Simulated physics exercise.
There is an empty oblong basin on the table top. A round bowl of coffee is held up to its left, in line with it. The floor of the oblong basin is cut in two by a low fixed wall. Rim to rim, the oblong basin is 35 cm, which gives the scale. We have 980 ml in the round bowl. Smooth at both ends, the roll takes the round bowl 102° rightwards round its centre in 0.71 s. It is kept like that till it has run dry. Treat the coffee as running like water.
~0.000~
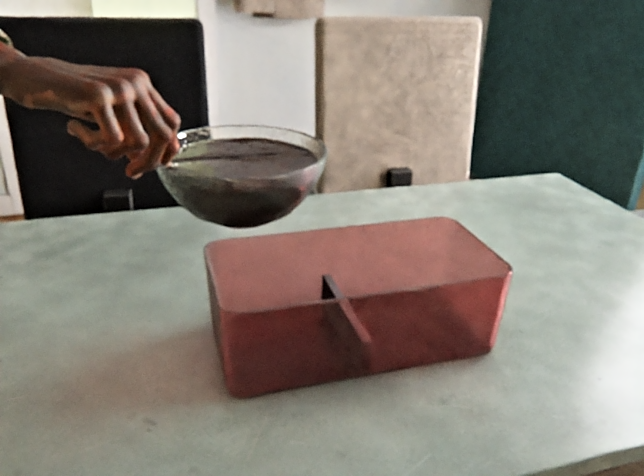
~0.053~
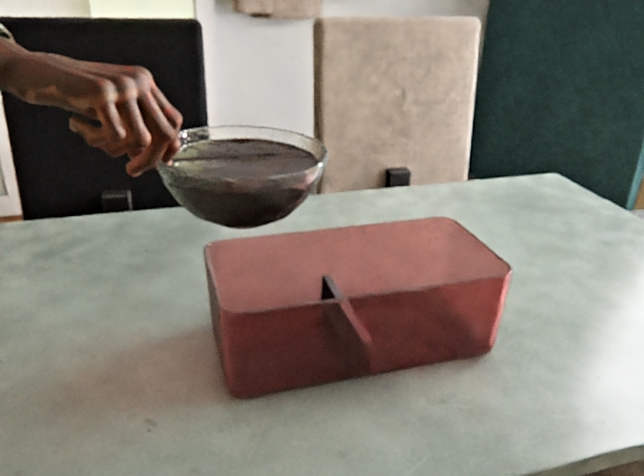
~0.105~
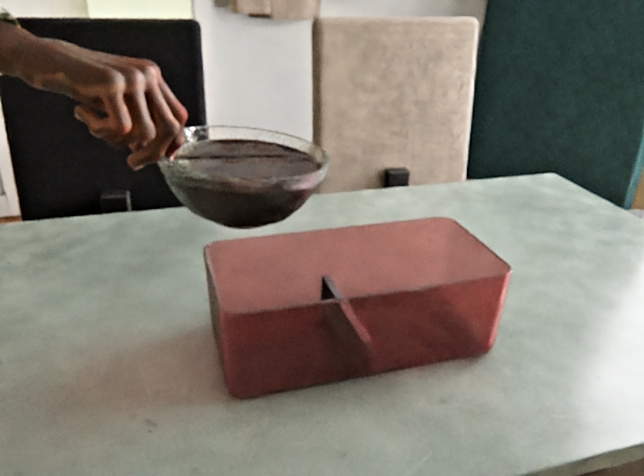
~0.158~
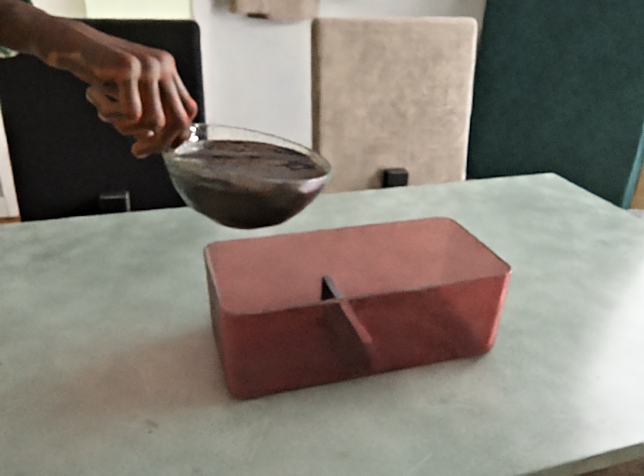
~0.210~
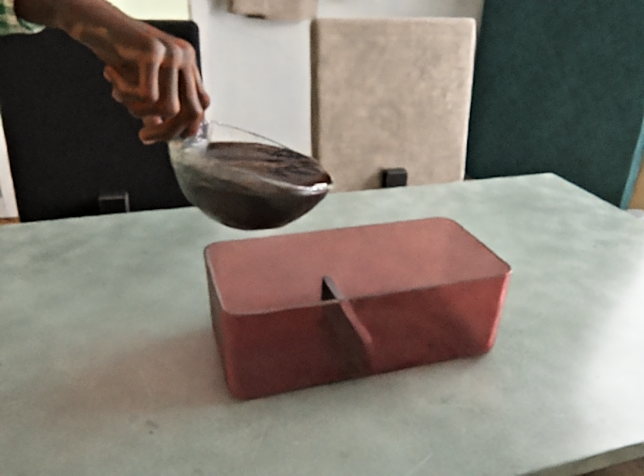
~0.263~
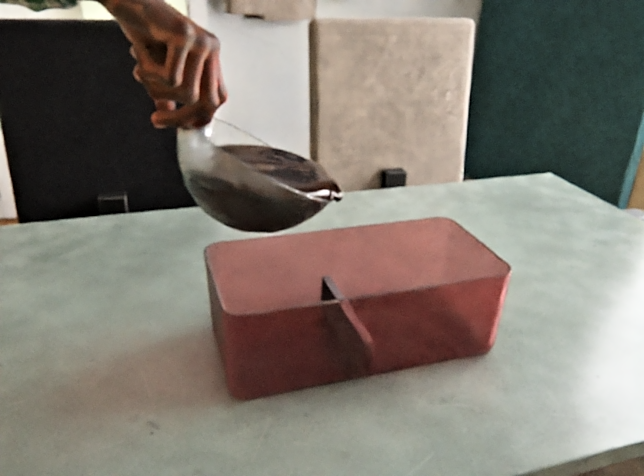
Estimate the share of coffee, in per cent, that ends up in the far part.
About 59 per cent.
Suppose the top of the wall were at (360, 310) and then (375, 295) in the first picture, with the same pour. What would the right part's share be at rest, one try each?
The first try gives 40 percent and the second 20 percent.
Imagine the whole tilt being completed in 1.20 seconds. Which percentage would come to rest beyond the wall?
Estimate: Close to 75 per cent.
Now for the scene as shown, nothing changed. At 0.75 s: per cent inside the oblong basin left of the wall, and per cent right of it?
About 36 left, about 56 right.
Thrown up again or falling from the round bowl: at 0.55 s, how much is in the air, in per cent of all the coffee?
I'd say close to 20 per cent.
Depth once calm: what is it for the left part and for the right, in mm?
The left side settles near 16 mm and the right side near 20 mm.
Then, 0.55 s in, the tilt is 89° and 10 per cent is still to pour, 17 is left of the wall and 53 right of it.
Then, 0.75 s in, the tilt is 102° and 0 per cent is still to pour, 37 is left of the wall and 57 right of it.
Then, 0.97 s in, the tilt is 102° and 0 per cent is still to pour, 39 is left of the wall and 60 right of it.
Then, 1.21 s in, the tilt is 102° and 0 per cent is still to pour, 39 is left of the wall and 59 right of it.
Finally, 39 per cent lies left of the wall, 59 right of it and 1 outside.
